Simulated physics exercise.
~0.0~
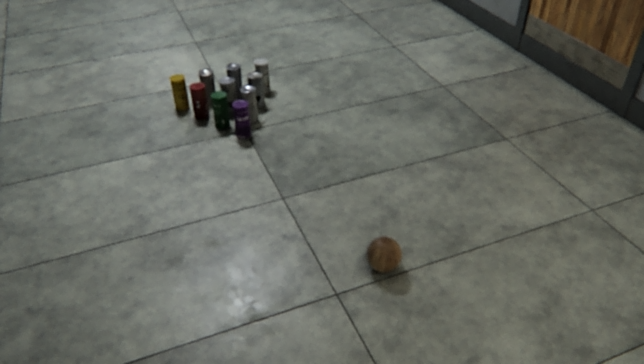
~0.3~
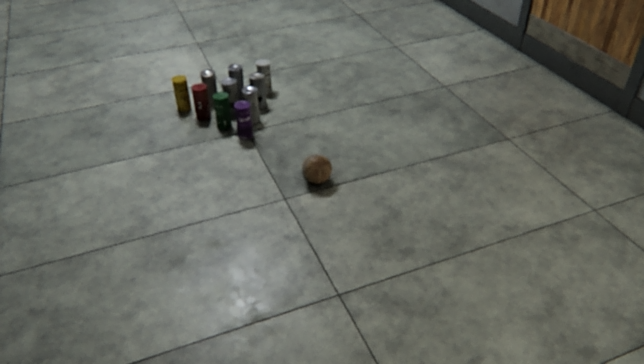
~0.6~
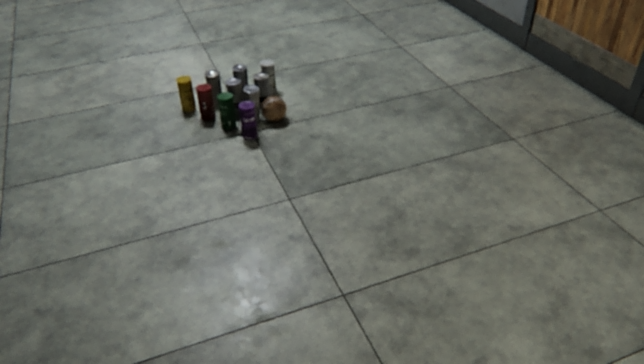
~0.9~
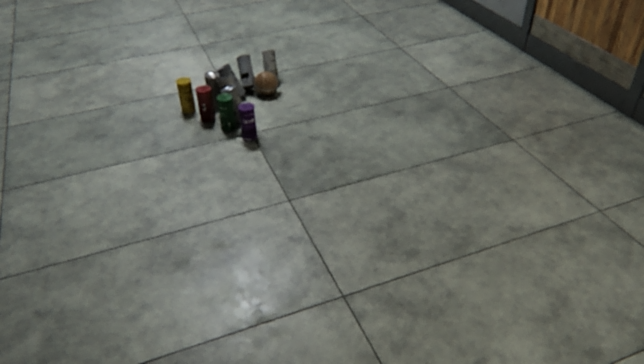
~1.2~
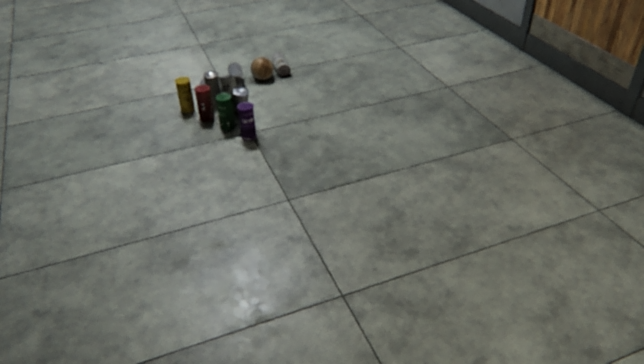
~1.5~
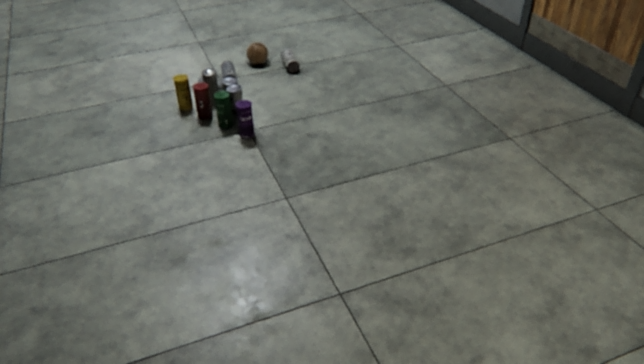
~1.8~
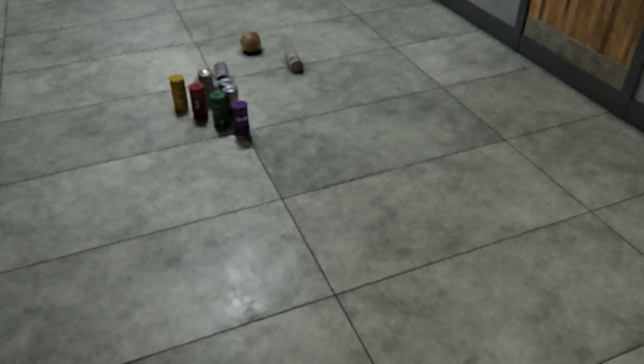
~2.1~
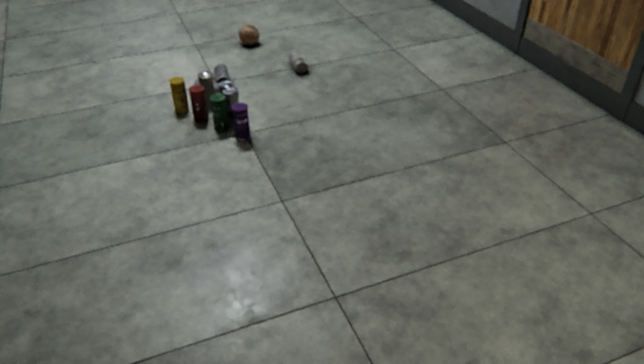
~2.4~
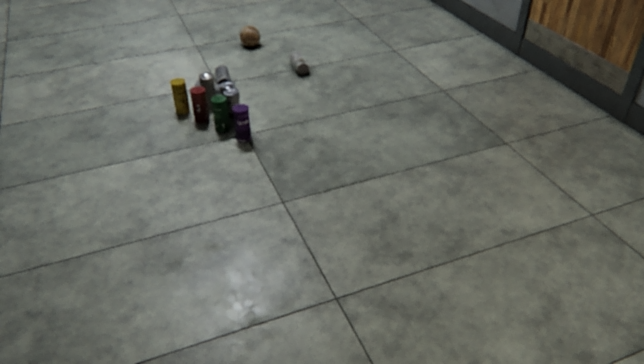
We see a wooden ball roll across a grey tiled floor into a cluster of coloured and grey canisters, knocking some of the grey ones over. The ball rolls on beyond them and slows, while the purple, green, red and yellow canisters stay standing.
